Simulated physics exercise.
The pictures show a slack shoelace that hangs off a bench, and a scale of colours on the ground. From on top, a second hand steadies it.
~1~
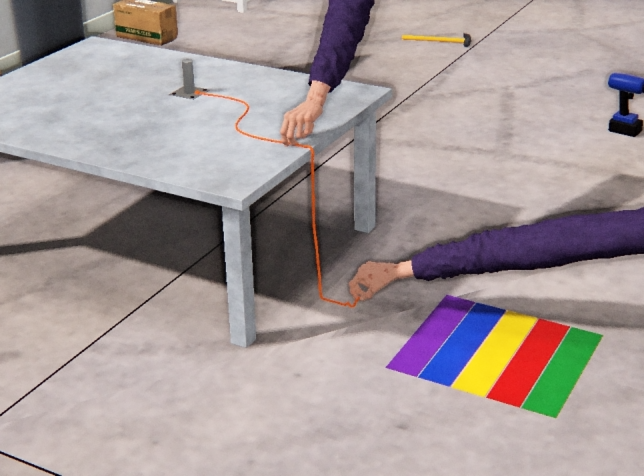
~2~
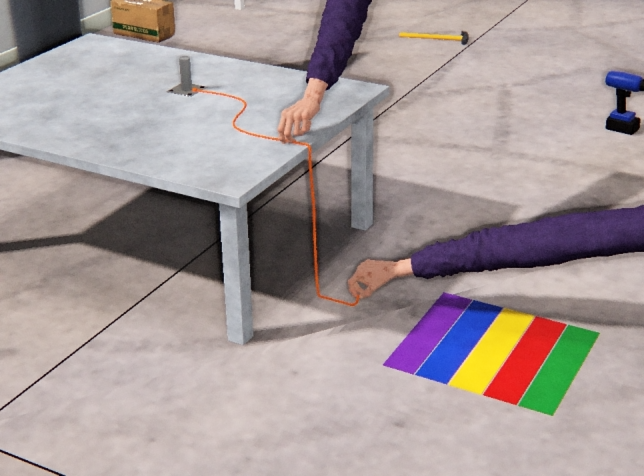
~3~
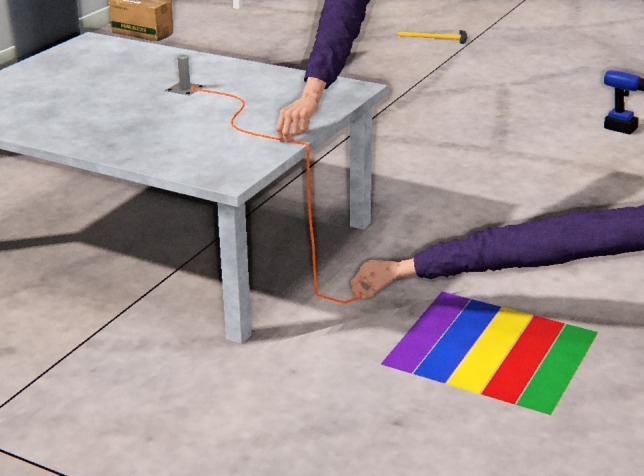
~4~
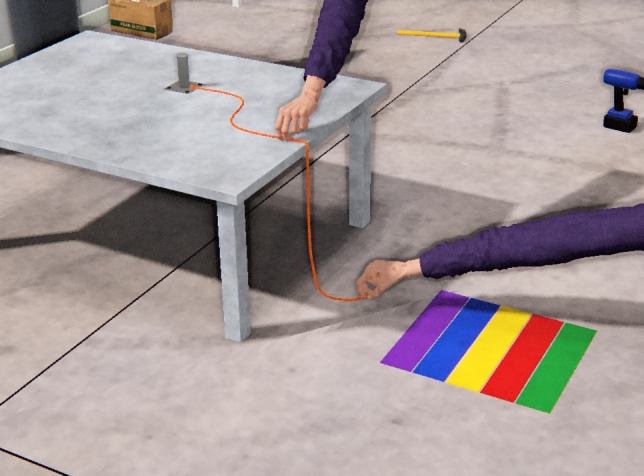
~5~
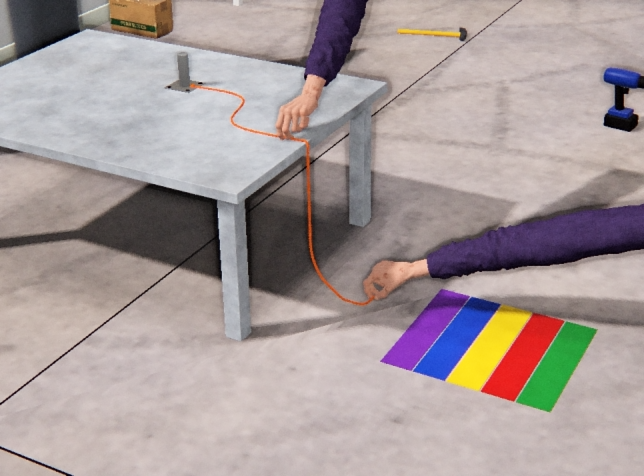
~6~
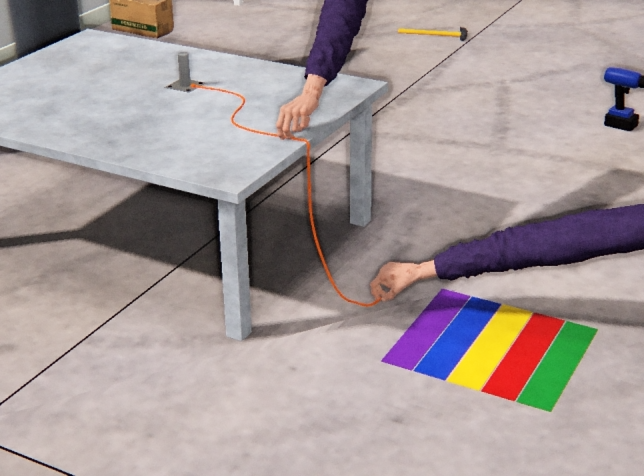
On a grey concrete floor seen from above at an angle, a pale grey table stands at the left. An orange cord runs from a small grey post across the tabletop and over its edge, near a purple, blue, yellow, red and green colour strip, a box, a hammer and a blue drill. The view shifts very slightly, then the lower purple-sleeved hand draws the cord a little rightward, curving it, while the upper hand stays on the tabletop.
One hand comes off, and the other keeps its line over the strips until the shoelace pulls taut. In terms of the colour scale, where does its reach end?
At yellow.
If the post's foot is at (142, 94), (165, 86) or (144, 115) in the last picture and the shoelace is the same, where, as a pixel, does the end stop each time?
Pixels, try by try: About (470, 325), (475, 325), (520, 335).
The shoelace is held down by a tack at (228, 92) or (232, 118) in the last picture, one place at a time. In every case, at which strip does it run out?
Going one at a time, you'd get yellow and then blue.
Early on, end near (448, 316); over blue.
Midway, end near (480, 325); over yellow.
At the end of the slack, end near (499, 330); over yellow. The end stops over the yellow strip.
